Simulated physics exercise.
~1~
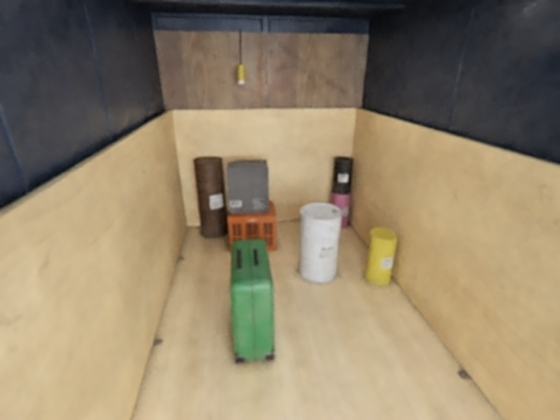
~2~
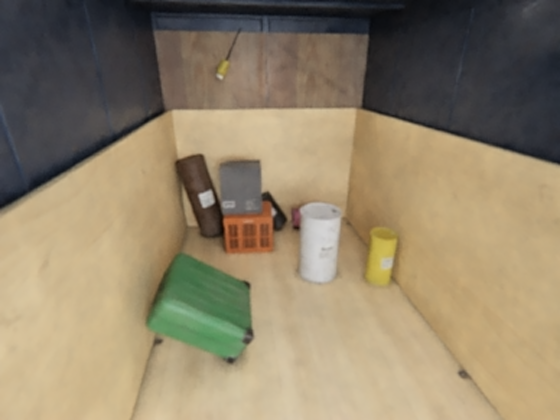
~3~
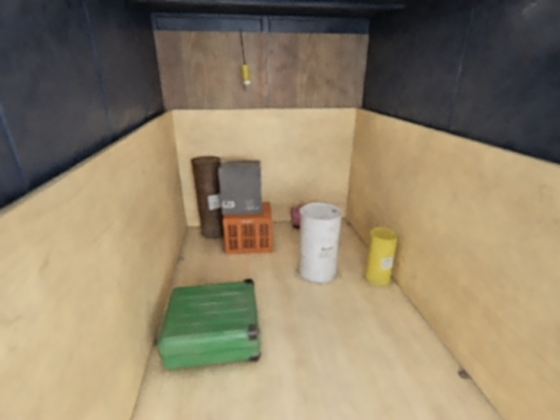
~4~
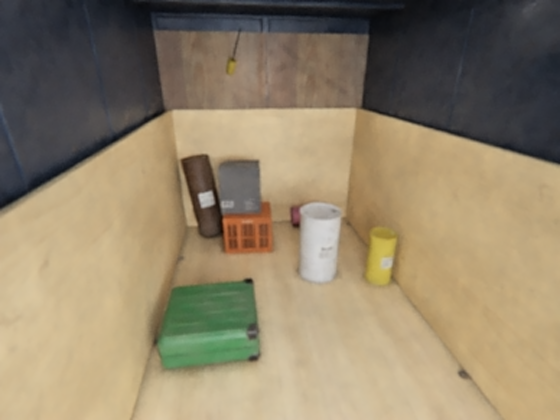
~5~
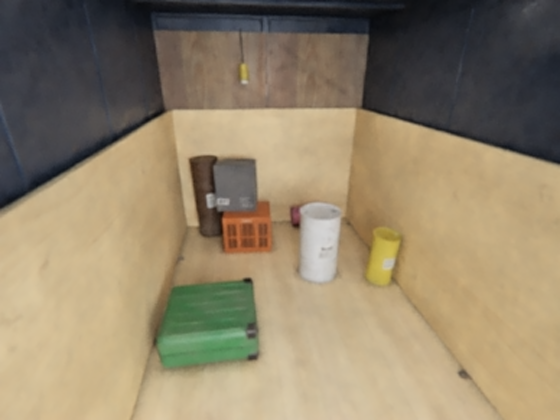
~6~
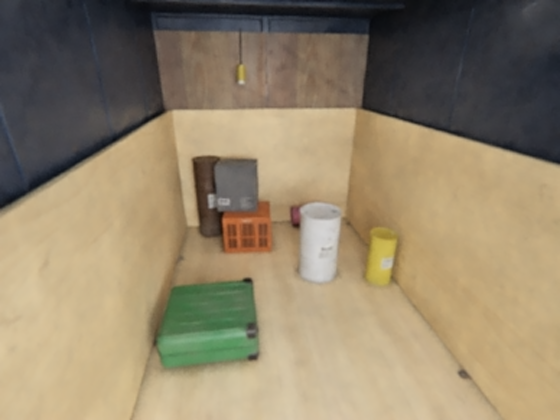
The green case tips over to the left and ends lying flat, its motion stopped.
